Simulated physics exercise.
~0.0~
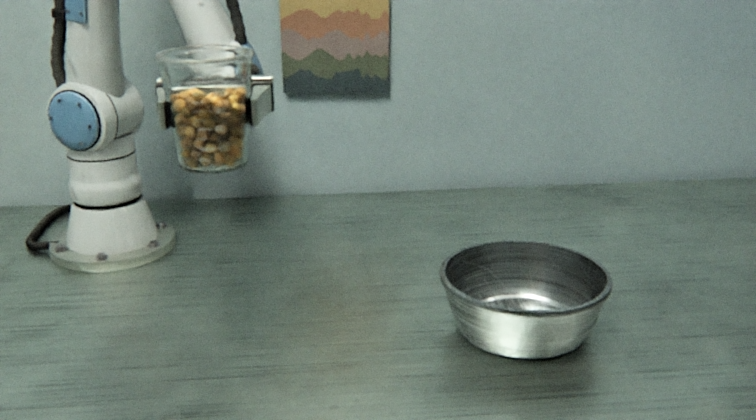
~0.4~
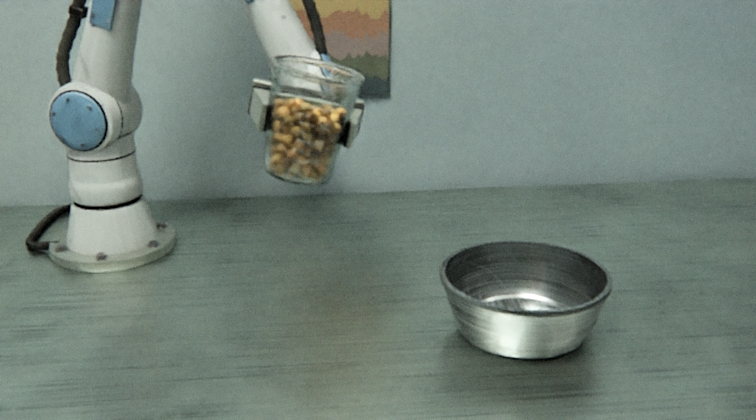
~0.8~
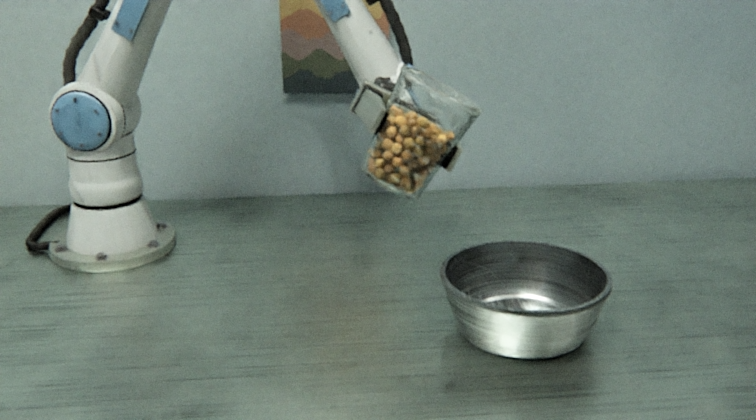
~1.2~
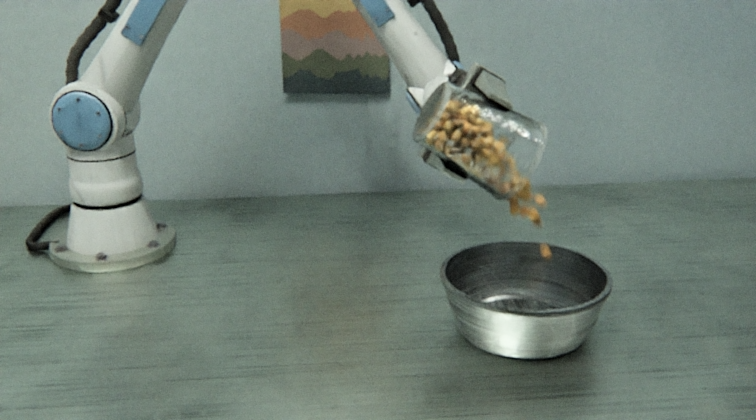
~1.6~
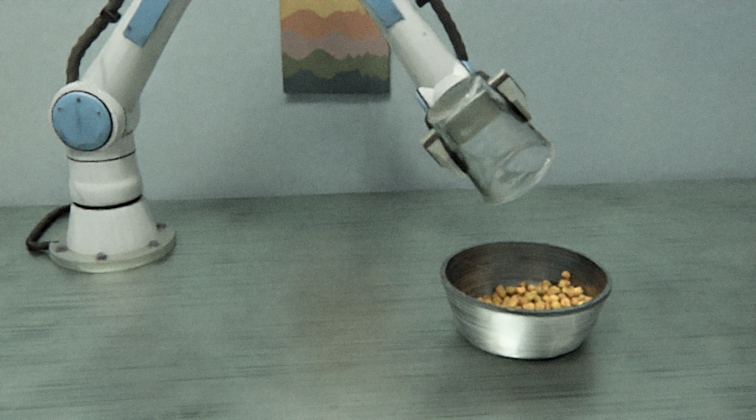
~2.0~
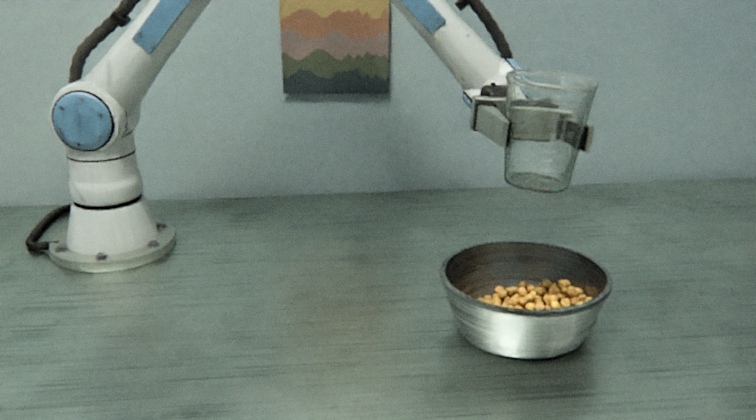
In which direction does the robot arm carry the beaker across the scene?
The robot arm carries the beaker to the right, toward the metal bowl.
